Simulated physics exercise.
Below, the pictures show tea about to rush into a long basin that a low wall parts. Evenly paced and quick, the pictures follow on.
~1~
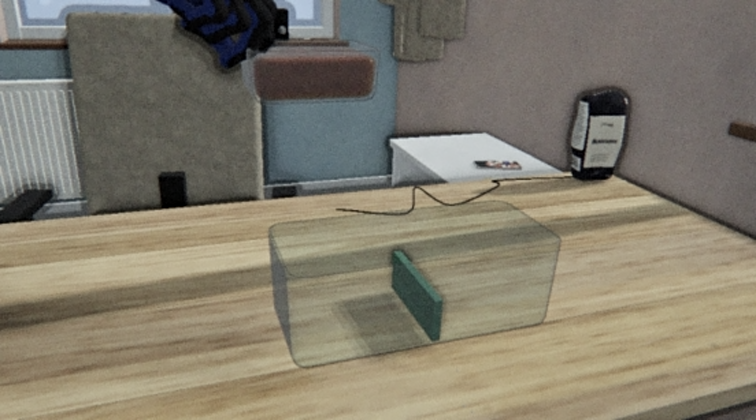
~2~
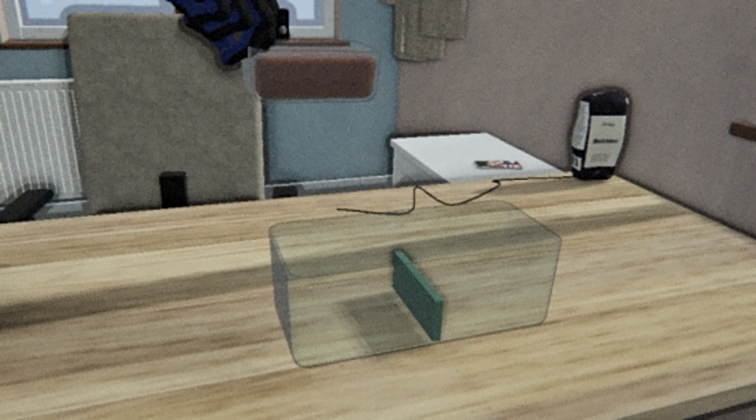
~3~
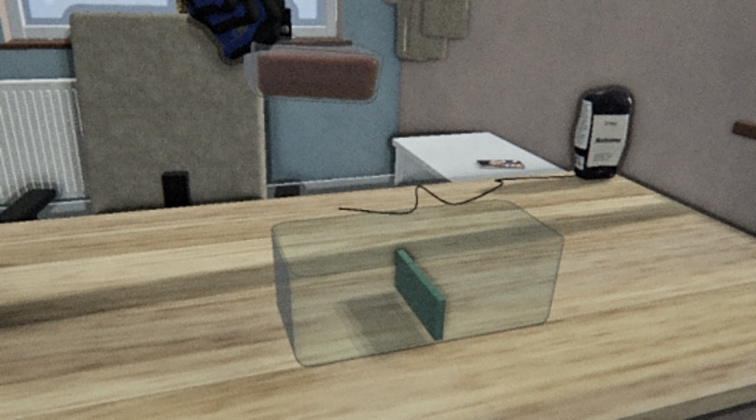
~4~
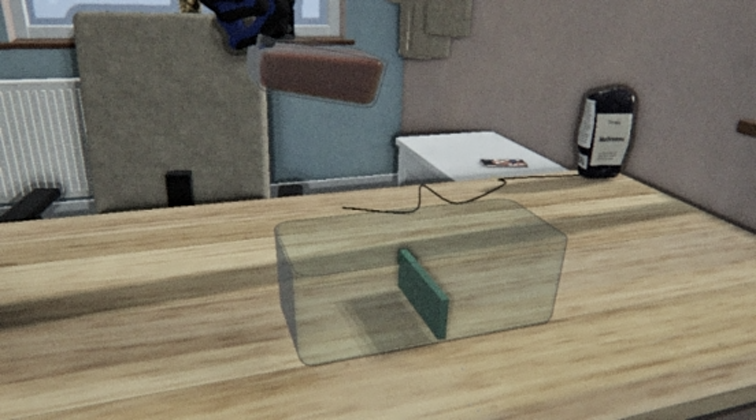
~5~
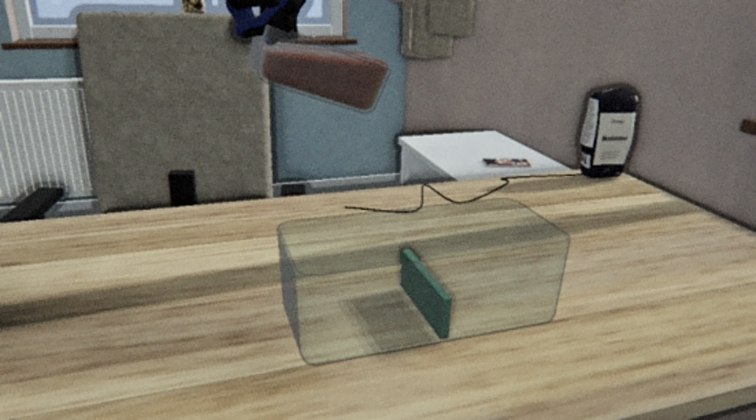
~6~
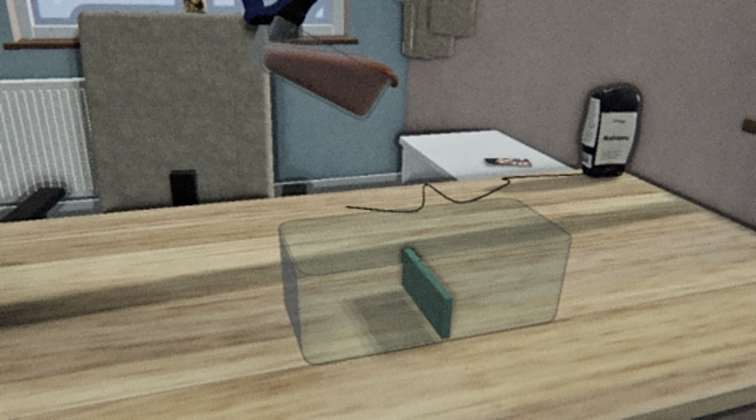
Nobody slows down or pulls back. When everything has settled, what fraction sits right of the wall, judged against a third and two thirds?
The share right of the wall is left at a third to two thirds.
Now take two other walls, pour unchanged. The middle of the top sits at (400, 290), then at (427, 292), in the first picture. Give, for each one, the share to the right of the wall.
Estimated: 70 % first, 40 % second.
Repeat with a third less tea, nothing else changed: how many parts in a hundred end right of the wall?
Roughly 25 in a hundred.
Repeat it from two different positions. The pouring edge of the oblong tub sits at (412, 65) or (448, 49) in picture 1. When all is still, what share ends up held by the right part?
Estimate, first then second: 85 per cent and 90 per cent.
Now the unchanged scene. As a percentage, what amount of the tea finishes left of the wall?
That share comes out near 40 percent.
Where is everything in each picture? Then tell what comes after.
The first picture shows tilt 0°; pouring edge (367, 47); surface from (246, 54) to (364, 52); the long basin's rim runs from (278, 251) to (533, 221); the wall's top is at (416, 275).
The second picture shows tilt 1°; pouring edge (368, 48); surface from (247, 53) to (364, 53).
The third picture shows tilt 5°; pouring edge (371, 52); surface from (251, 51) to (367, 53).
The fourth picture shows tilt 11°; pouring edge (375, 58); surface from (255, 49) to (372, 55).
The fifth picture shows tilt 19°; pouring edge (378, 66); surface from (257, 49) to (374, 61); 2 per cent is over the edge.
The sixth picture shows tilt 29°; pouring edge (378, 76); surface from (258, 48) to (372, 64); 8 per cent is over the edge.
A moment on, the oblong tub is tipped on its side and 13 per cent is still to pour, 6 is left of the wall and 20 right of it.
Next, the oblong tub is tipped on its side and 4 per cent is still to pour, 31 is left of the wall and 57 right of it.
Then the oblong tub is tipped on its side and 1 per cent is still to pour, 36 is left of the wall and 56 right of it.
Later the oblong tub is tipped on its side and 0 per cent is still to pour, 38 is left of the wall and 56 right of it.
In the end 38 per cent lies left of the wall, 56 right of it and 5 outside.
